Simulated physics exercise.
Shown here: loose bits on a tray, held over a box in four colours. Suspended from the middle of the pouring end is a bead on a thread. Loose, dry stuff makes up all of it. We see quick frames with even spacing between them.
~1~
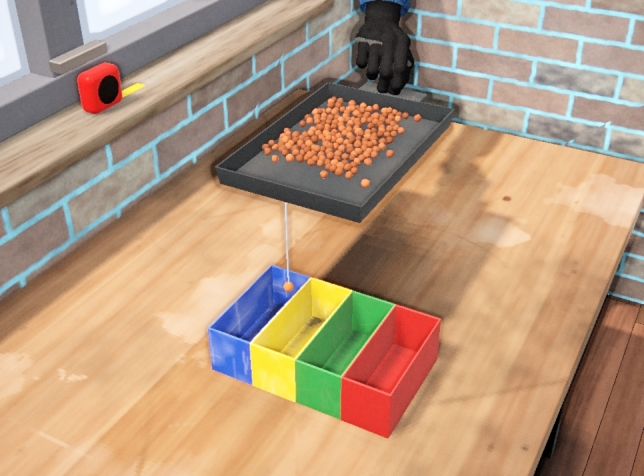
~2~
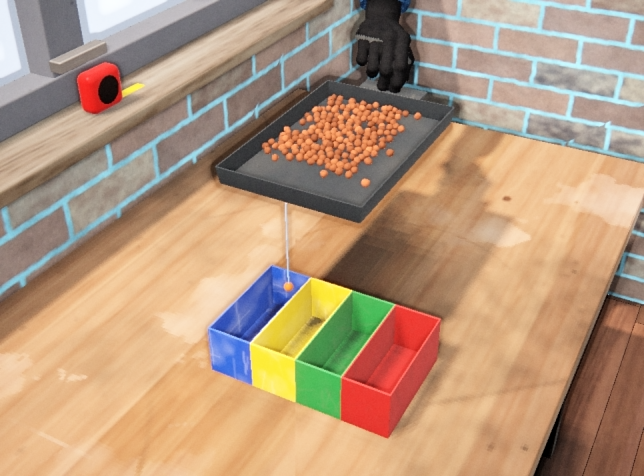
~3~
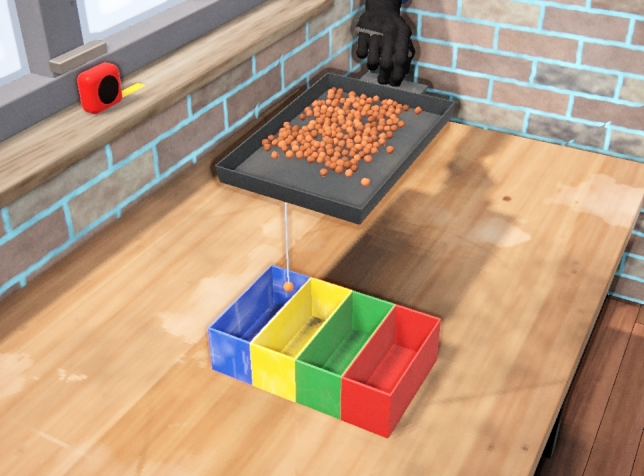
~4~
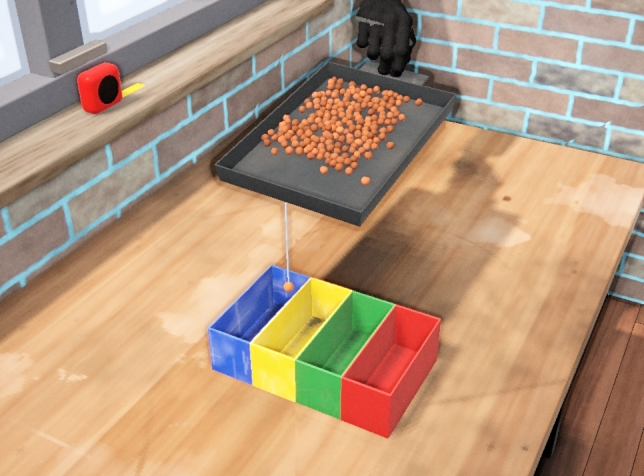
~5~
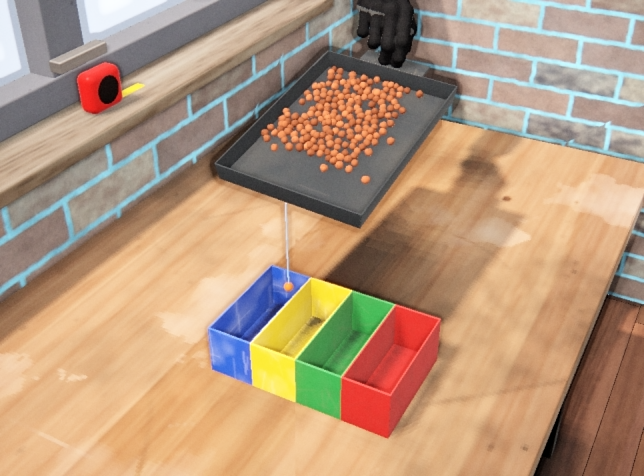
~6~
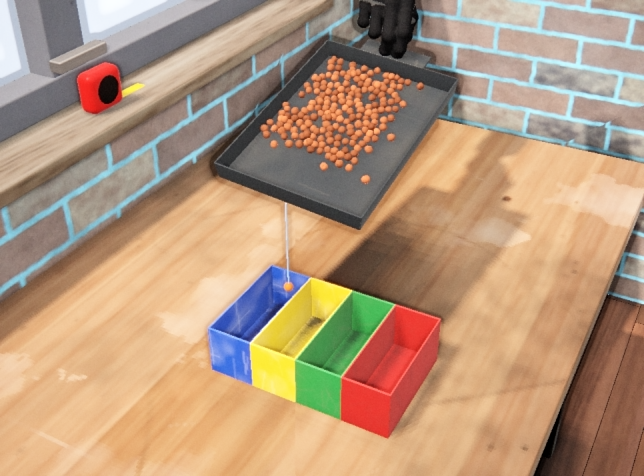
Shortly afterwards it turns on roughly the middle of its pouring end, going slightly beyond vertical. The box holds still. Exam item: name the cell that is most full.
Answer: Green.
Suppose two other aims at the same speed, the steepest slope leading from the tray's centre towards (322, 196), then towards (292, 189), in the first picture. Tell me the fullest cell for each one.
The first time it is the cell in green, and the second time it is the cell in blue.
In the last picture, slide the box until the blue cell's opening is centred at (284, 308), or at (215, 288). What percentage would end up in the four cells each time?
Around 100 percent the first time, around 90 percent the second.
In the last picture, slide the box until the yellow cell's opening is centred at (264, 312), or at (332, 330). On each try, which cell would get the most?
So the first one goes to the red cell and the second to the cell in yellow.
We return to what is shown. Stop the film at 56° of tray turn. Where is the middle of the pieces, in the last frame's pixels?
Centre estimate: (339, 189).
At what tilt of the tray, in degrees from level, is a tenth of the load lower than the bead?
Around 95°, give or take.
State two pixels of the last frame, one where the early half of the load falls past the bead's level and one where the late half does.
Around (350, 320) first; around (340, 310) second.
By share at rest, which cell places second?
The yellow cell.
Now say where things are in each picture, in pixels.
In the first picture, corners of the pouring end (219, 166) and (360, 205), level; middle of the load (339, 137), clay pellets; bead on its thread (289, 287); blue cell (231, 352); yellow cell (273, 369); green cell (318, 386); red cell (365, 404).
In the second picture, corners of the pouring end (219, 166) and (360, 205), level; middle of the load (339, 135).
In the third picture, corners of the pouring end (219, 165) and (360, 207), tipped barely, lowest at the right corner; middle of the load (339, 131).
In the fourth picture, corners of the pouring end (218, 164) and (360, 210), tipped a little, lowest at the right corner; middle of the load (339, 125).
In the fifth picture, corners of the pouring end (218, 163) and (360, 213), tipped a little, lowest at the right corner; middle of the load (339, 119).
In the sixth picture, corners of the pouring end (218, 162) and (360, 215), tipped a little, lowest at the right corner; middle of the load (339, 113); blue cell (231, 352); yellow cell (273, 369); green cell (318, 386); red cell (365, 404).
Just after the last frame, tray tipped steeply; almost all on the tray; just a few falling or outside the box.
A moment on, tray tipped right over; the larger part on the tray; about a tenth in the green cell; just a few in the red cell; just a few in the yellow cell; just a few in the blue cell; about a tenth falling or outside the box.
Further on, tray tipped past a quarter turn; the larger part in the green cell; roughly a quarter in the yellow cell; about a tenth in the red cell; just a few in the blue cell.
When it is over, tray tipped past a quarter turn; the larger part in the green cell; roughly a quarter in the yellow cell; about a tenth in the red cell; just a few in the blue cell.
